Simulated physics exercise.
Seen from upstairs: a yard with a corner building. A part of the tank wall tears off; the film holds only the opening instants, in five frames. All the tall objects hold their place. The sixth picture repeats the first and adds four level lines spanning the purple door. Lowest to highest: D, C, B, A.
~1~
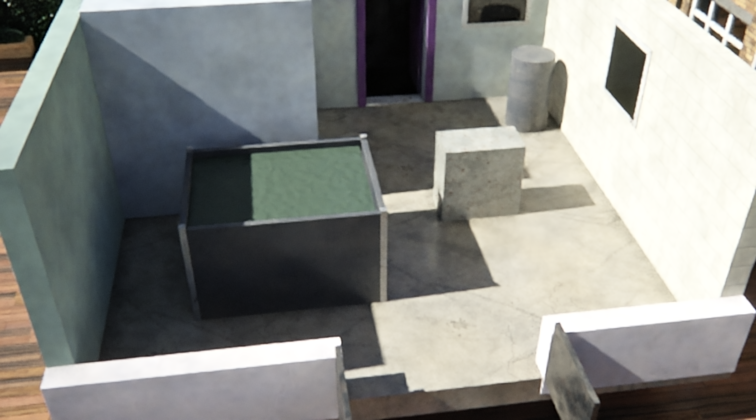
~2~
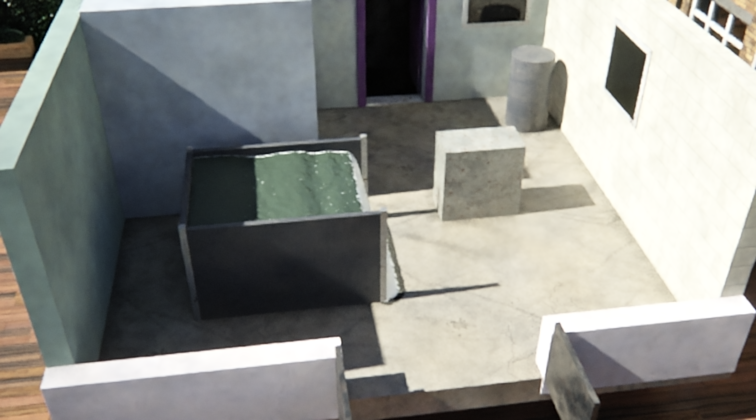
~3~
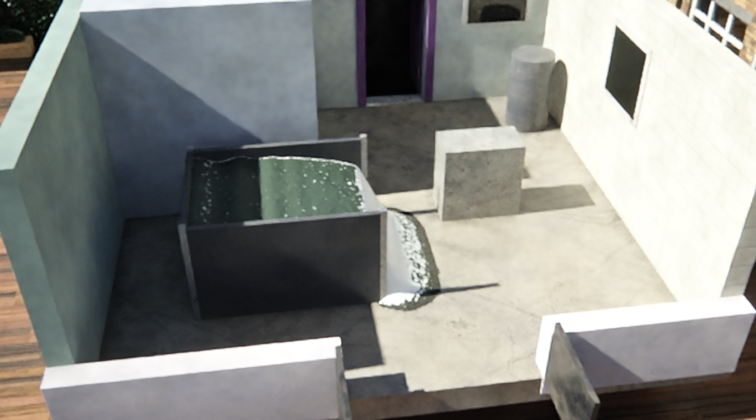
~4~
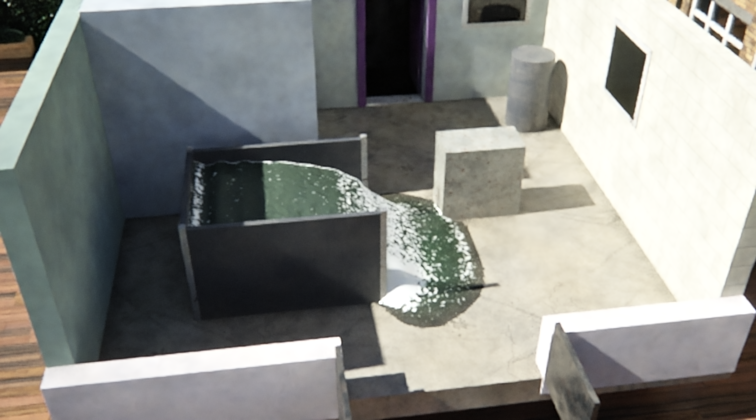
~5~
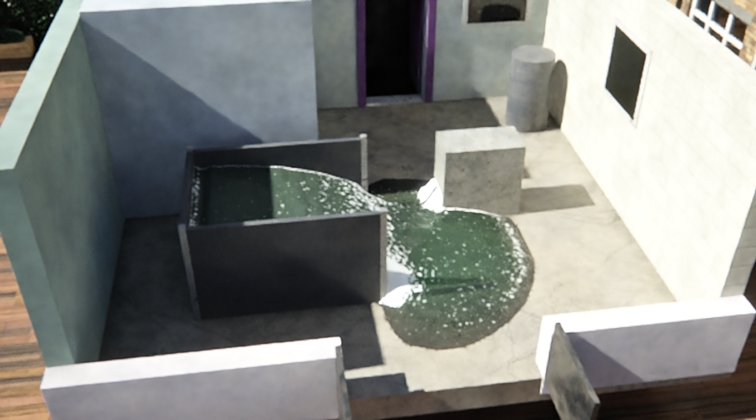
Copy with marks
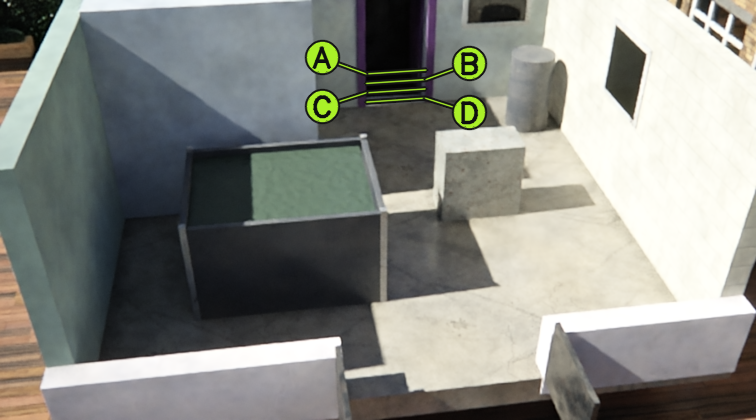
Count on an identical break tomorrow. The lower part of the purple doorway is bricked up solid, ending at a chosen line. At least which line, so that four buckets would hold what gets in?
I would pick height C.
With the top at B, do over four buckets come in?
No, not at all.
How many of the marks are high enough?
Three of them.
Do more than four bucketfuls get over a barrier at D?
Yes.
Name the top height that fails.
Height D.
On the marked copy, A at (396, 71); B at (396, 81); C at (395, 90); D at (395, 100); from the bottom up D, C, B, A.
For height A, nothing gets over.
For height B, nothing gets over.
For height C, nothing gets over.
For height D, some 15 bucketfuls get in.
